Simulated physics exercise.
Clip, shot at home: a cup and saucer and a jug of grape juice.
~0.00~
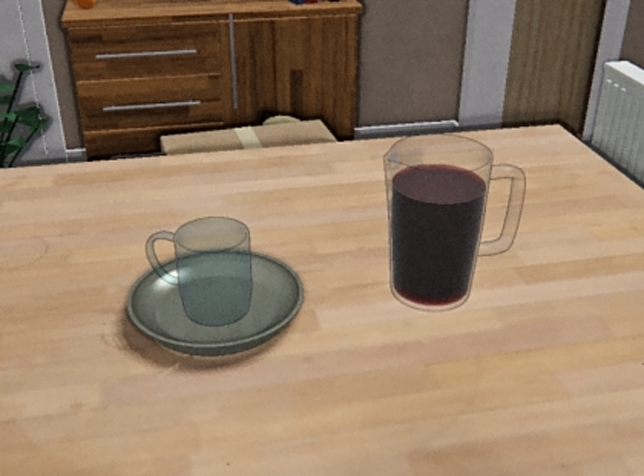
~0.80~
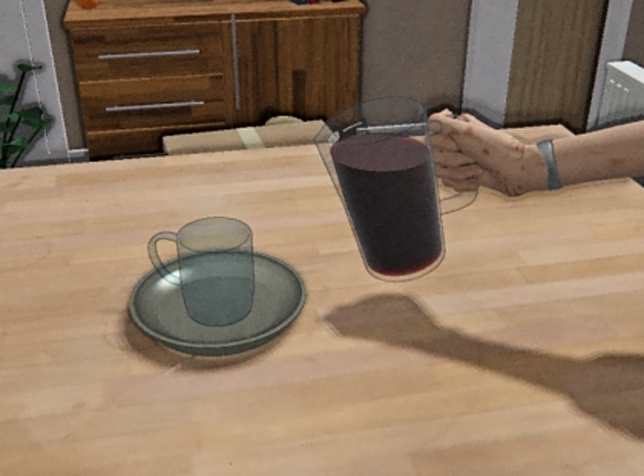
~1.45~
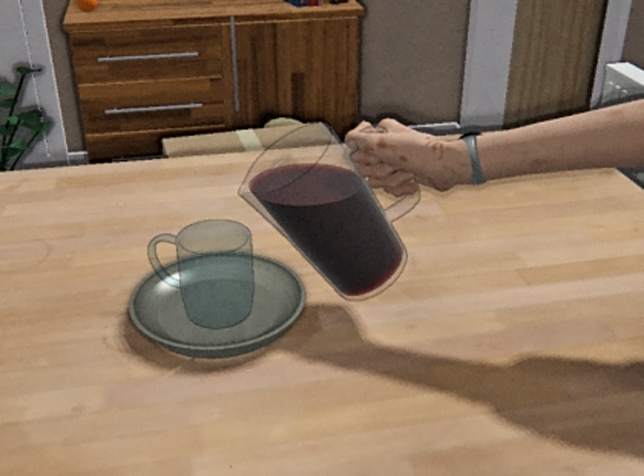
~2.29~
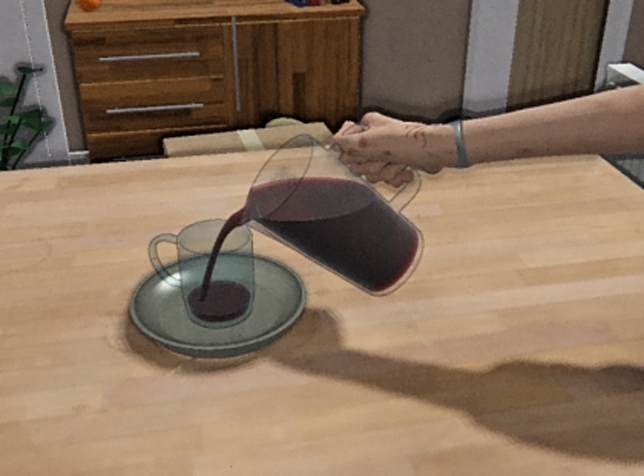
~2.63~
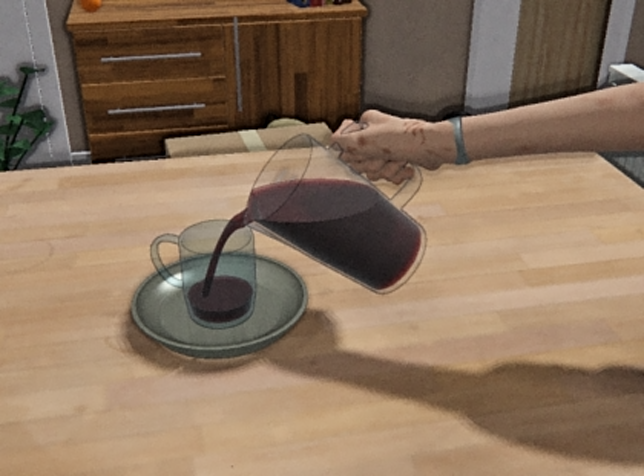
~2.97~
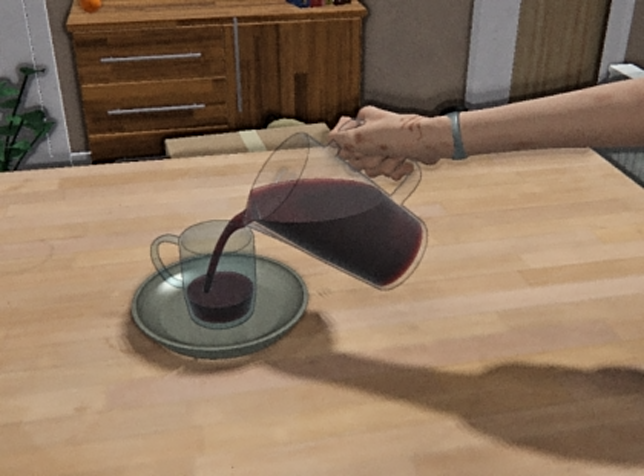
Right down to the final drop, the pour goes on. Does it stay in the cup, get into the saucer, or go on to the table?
It goes on to the table.
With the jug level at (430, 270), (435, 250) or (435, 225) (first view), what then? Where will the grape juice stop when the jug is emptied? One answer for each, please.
In turn: Stays in the cup, no farther than the cup, saucer too.
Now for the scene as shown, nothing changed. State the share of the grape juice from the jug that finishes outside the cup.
My figure is roughly 60 percent.
Around 8.3 s, the cup is full to the brim; the saucer is wet, with room to spare.
Around 12.5 s, the cup is full to the brim; the saucer is full and running over.
Around 15.9 s, the cup is full to the brim; the saucer is full and running over.
